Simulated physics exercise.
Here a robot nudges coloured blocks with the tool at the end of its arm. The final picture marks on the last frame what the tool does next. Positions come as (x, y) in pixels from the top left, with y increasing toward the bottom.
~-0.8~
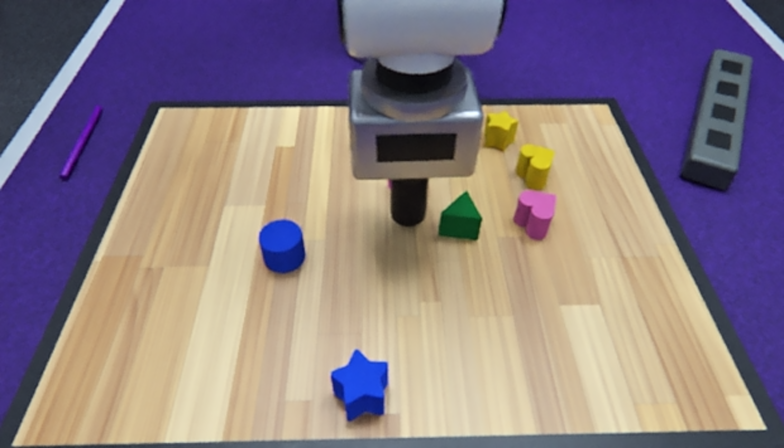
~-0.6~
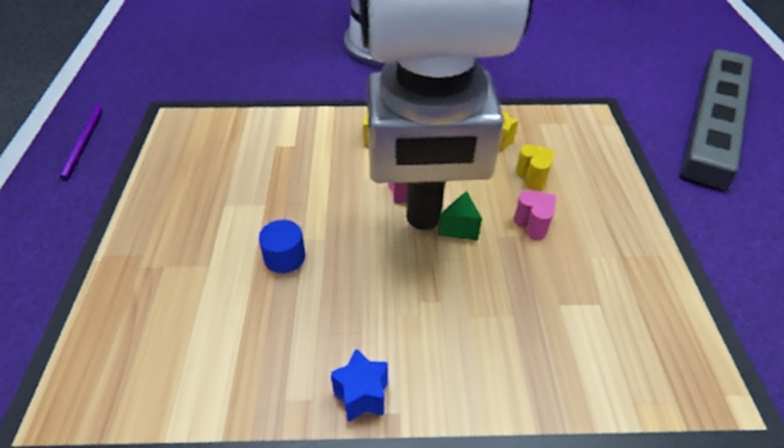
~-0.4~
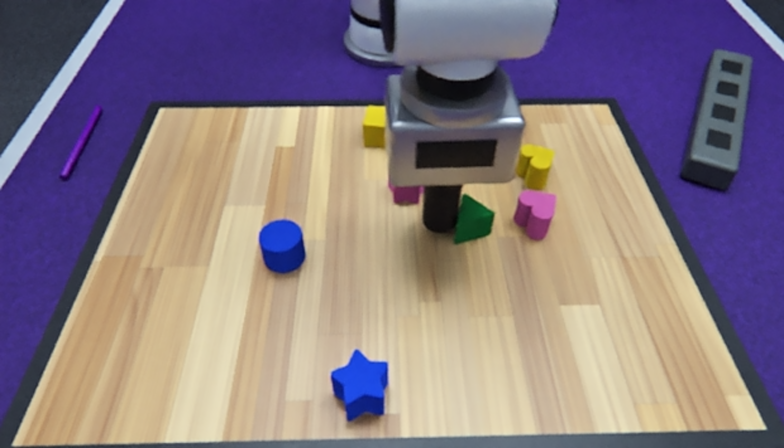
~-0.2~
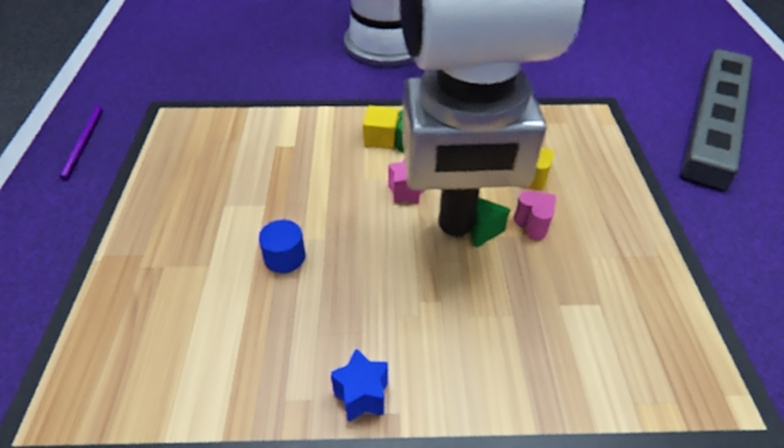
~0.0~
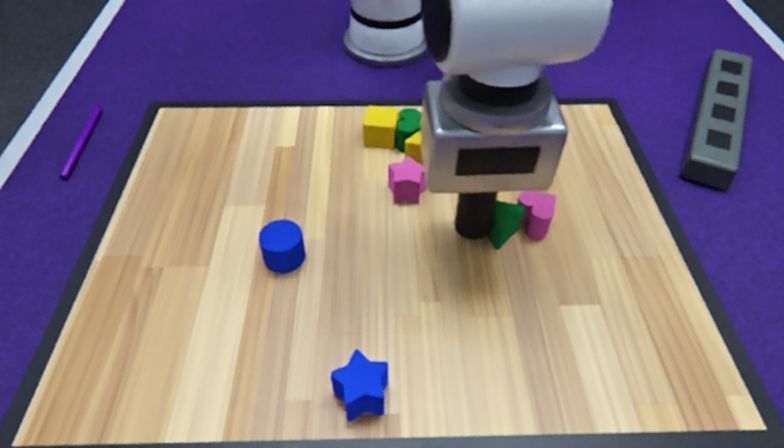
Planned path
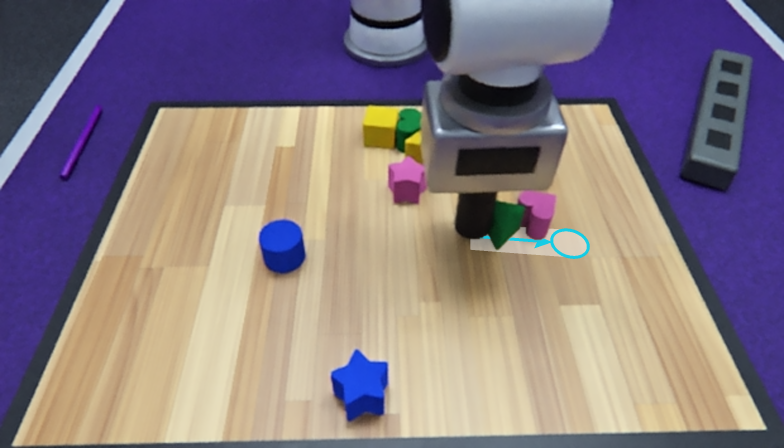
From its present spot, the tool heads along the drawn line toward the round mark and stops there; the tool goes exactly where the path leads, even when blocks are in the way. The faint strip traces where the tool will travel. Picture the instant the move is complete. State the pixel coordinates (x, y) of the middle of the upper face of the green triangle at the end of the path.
It is at (595, 205).
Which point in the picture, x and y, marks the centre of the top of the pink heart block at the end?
Expect it around (603, 185).
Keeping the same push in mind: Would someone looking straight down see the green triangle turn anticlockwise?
Yes.
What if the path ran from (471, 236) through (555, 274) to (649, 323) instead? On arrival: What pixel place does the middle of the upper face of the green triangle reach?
My prediction: (539, 216).
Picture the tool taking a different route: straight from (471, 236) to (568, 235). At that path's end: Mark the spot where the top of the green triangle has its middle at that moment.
It ends at (603, 203).
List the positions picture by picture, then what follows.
The first picture shows lower end of the tool at (408, 215), tops of blocks, pink star-shaped block hidden, green triangle at (463, 207), pink heart block at (540, 203).
The second picture shows tool at (424, 218), blocks as before.
The third picture shows tool at (439, 221), green triangle at (472, 209).
The fourth picture shows tool at (456, 224), green triangle at (488, 209).
The fifth picture shows tool at (472, 227), pink star-shaped block at (408, 170), green triangle at (504, 210), pink heart block at (540, 203).
The drawn path runs in a line from (471, 236) to (570, 243).
What follows on the original path. One third of the way, tool at (506, 230); green triangle at (538, 211), turned 15° anticlockwise; pink heart block at (563, 198).
Two thirds of the way, tool at (540, 232); green triangle at (571, 209), turned 30° anticlockwise; pink heart block at (587, 192), turned 20° anticlockwise.
At the end, tool at (573, 235); pink star-shaped block not moved; green triangle at (595, 205), turned 45° anticlockwise; pink heart block at (603, 185), turned 35° anticlockwise.
